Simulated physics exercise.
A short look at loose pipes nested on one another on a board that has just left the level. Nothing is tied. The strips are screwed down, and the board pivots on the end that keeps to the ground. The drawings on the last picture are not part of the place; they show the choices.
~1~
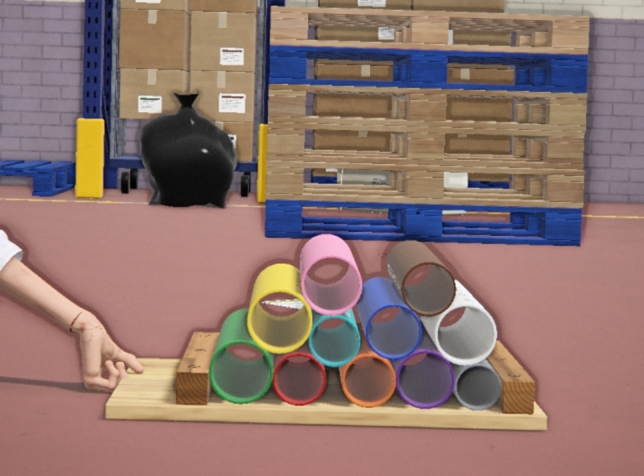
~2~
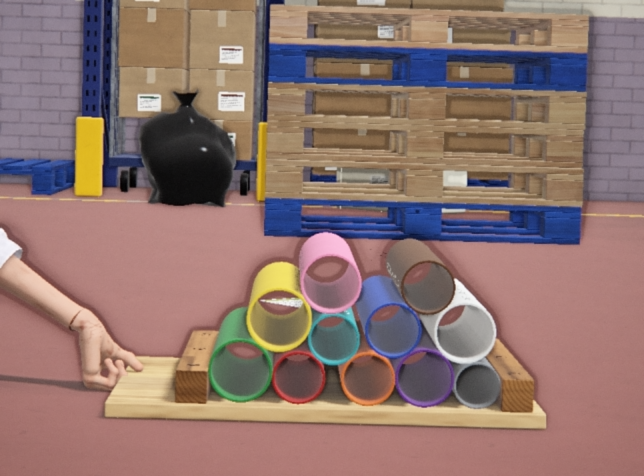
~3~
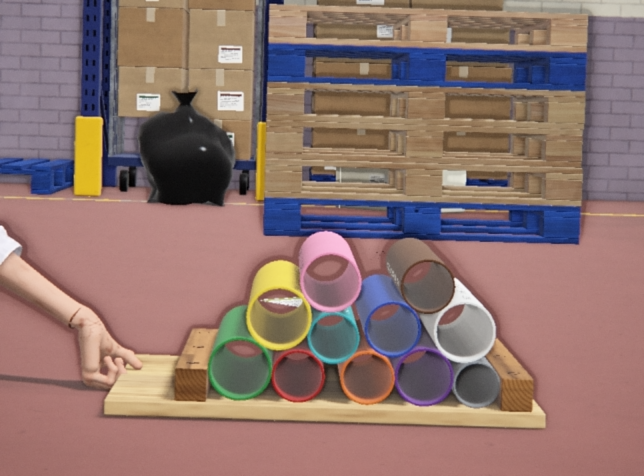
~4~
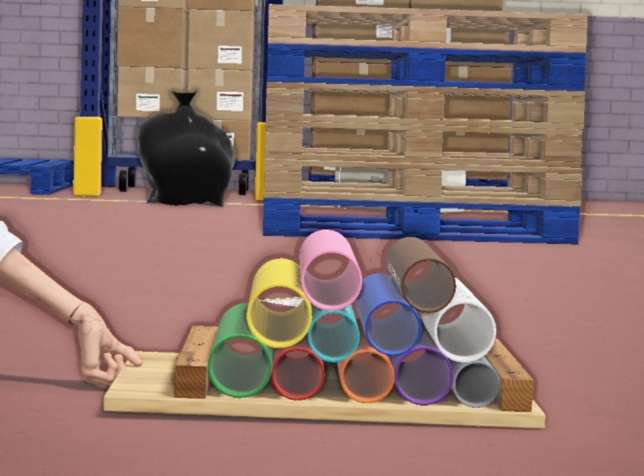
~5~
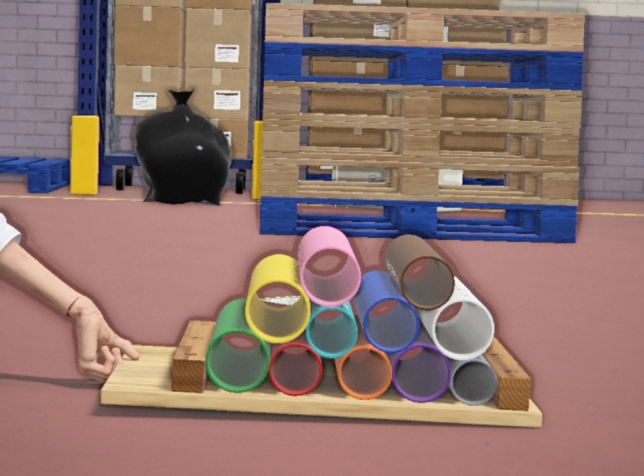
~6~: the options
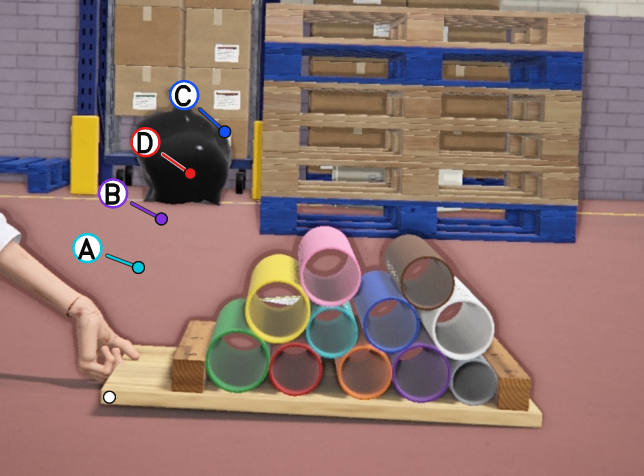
A hand holds the left end of a board of stacked colourful pipes, barely moving.
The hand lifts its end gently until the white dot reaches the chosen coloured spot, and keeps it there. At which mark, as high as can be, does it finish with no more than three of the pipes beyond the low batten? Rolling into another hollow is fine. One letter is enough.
Stop at A.
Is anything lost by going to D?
Yes.
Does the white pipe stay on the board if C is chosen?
The white pipe: No.
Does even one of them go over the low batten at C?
Yes, at C.
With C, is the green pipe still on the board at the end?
Yes, with C.
On the marked copy, A at (139, 268); B at (162, 219); C at (225, 132); D at (191, 174); the white dot at (109, 397).
Following A. Soon after the start, board at 14°.
Later, board at 19°.
In the end, board at 19°, two over the low batten (white, brown).
As for the rest, B six over the low batten; C six over the low batten; D six over the low batten.
